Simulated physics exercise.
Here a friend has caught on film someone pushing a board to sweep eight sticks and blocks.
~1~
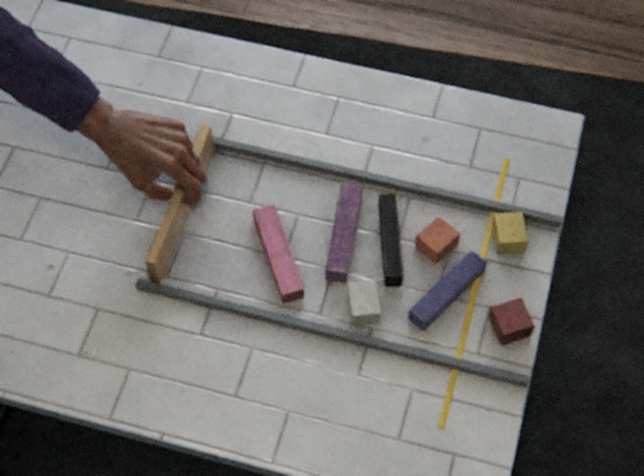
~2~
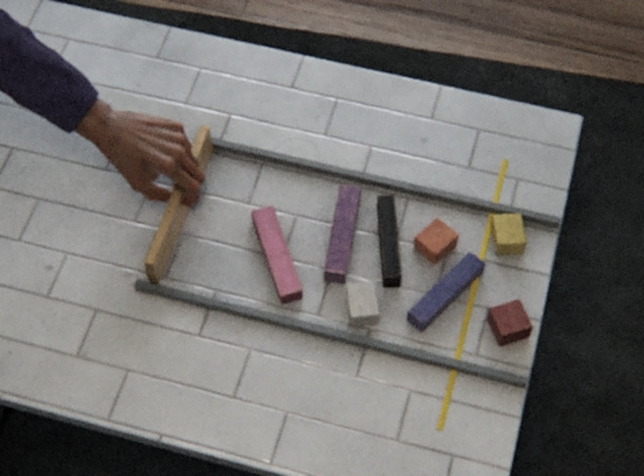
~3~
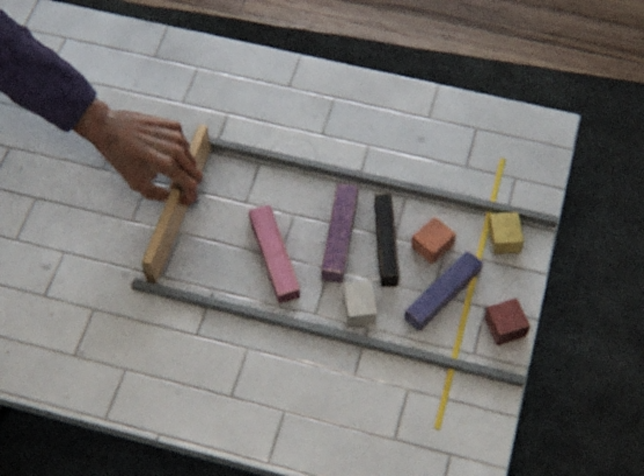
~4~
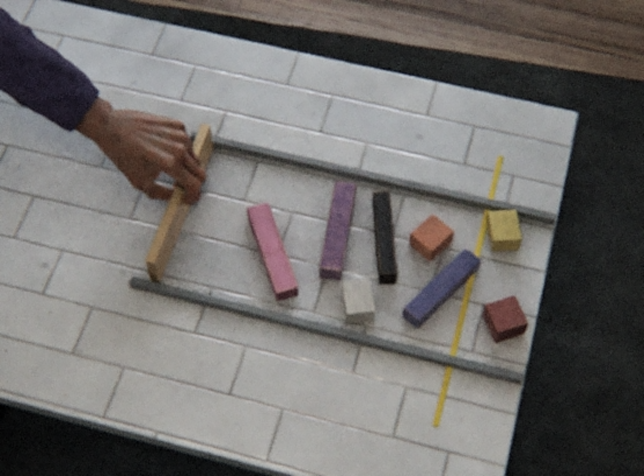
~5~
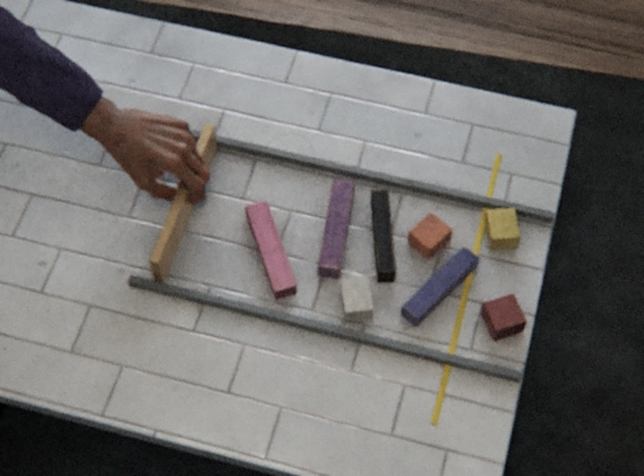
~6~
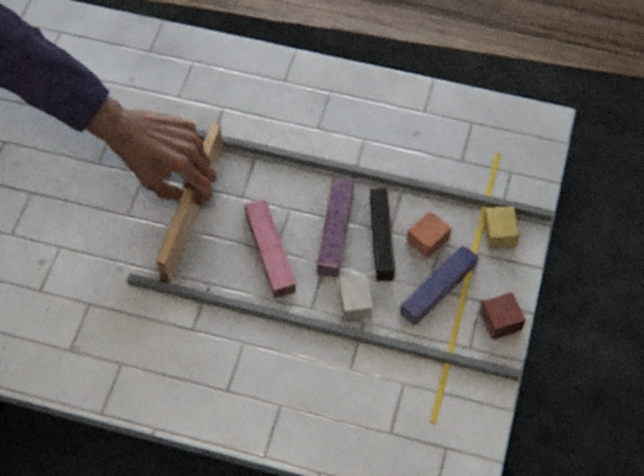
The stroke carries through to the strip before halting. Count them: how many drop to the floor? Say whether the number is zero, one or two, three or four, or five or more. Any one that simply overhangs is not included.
The number is three or four.
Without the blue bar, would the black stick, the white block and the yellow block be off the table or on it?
Note: Black stick is on by the end; white block is on by the end; yellow block is off by the end.
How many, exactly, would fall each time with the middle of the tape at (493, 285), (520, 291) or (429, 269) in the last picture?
5, 7, 0.
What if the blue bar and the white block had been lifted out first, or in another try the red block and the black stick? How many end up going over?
Going first to second: 2 and 1.
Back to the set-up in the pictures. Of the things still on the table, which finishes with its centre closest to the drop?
The one in question is the black stick.
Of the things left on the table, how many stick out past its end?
It totals 0.
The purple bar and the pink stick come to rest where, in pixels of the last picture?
Final pixels, roughly: (506, 266) for the first, (474, 298) for the other.
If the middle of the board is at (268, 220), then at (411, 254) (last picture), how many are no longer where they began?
At the one place 1, at the other 8.
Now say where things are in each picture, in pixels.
The first frame shows red block (511, 321); yellow block (510, 233); blue bar (448, 290); board (182, 202); tape (476, 284).
The second frame shows yellow block (508, 234); purple bar (343, 233).
The third frame shows blue bar (444, 290); white block (360, 303).
The fourth frame shows red block (505, 319); orange block (432, 238).
The fifth frame shows yellow block (502, 229); board (185, 201).
The sixth frame shows red block (503, 316); yellow block (501, 227); blue bar (439, 285); board (191, 202); tape (468, 279).
Soon after, none off yet; red block at rest near (503, 316); yellow block at rest near (501, 227); blue bar at rest near (439, 285).
Then, none off yet; red block moved a little near (518, 323); yellow block moved about its own width near (531, 231); blue bar moved a little near (495, 300).
By the end, the number that fall off is three or four; fallen, orange block, blue bar, yellow block and red block.
